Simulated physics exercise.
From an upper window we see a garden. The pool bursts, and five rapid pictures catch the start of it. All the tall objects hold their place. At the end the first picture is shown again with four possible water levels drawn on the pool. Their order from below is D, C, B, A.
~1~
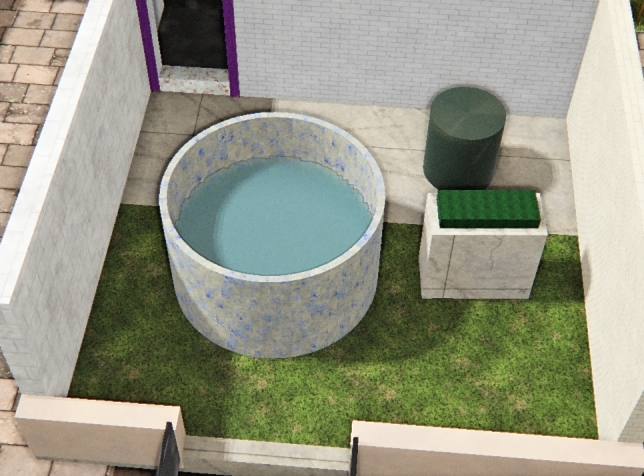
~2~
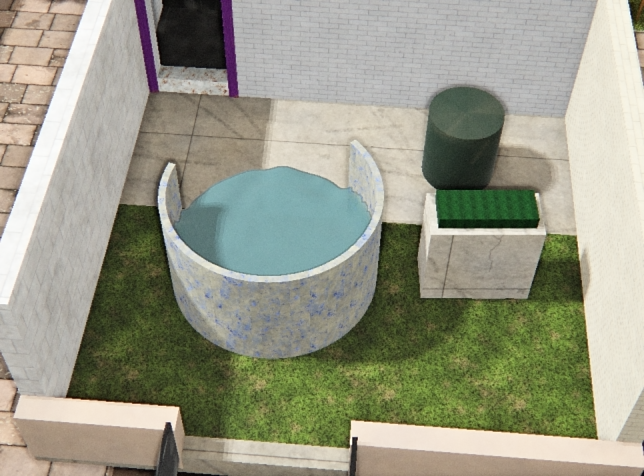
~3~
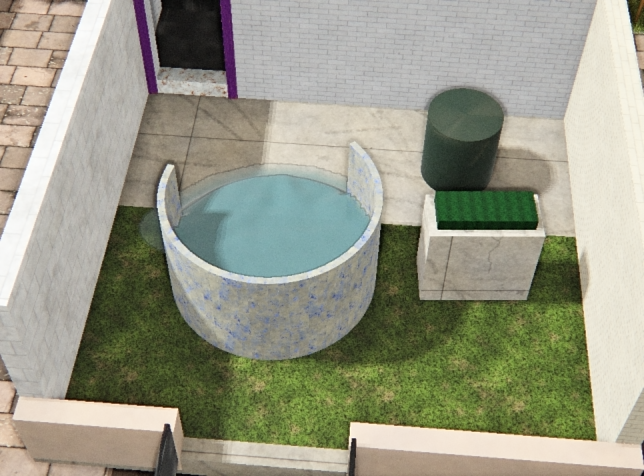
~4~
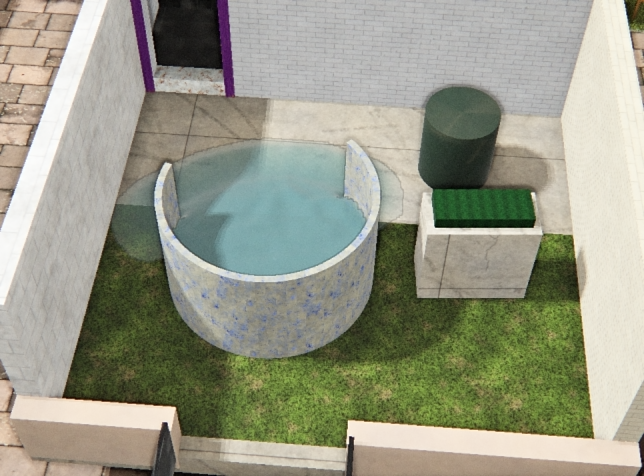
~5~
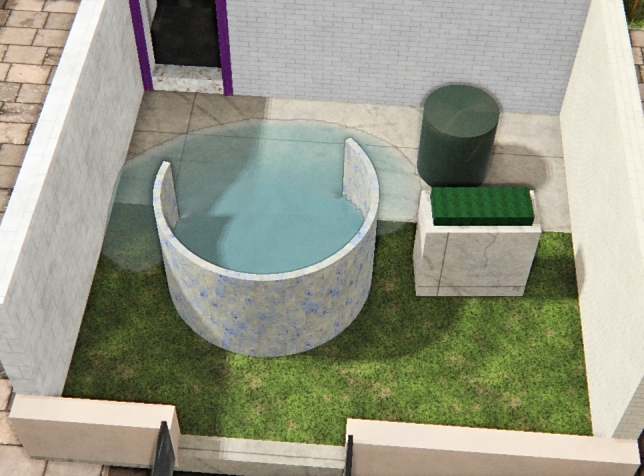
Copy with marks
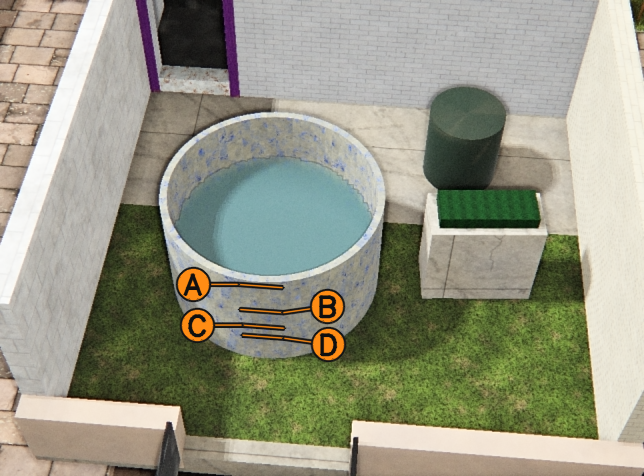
The footage shows a walled garden with a round pool full of still water; the back part of the pool's wall disappears, and water spreads out over the paving behind and onto the grass at the left.
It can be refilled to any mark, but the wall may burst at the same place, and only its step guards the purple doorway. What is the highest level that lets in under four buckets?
D.
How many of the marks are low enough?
One.
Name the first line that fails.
That is line C.
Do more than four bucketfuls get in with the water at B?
Yes, that goes wrong.
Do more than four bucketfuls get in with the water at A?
Yes, that goes wrong.
On the marked copy, A at (260, 286); B at (261, 311); C at (262, 326); D at (263, 336); from the bottom up D, C, B, A.
If A is chosen, dozens of bucketfuls pour in.
If B is chosen, dozens of bucketfuls pour in.
If C is chosen, about 9 bucketfuls get in.
If D is chosen, a bucket or two gets in.
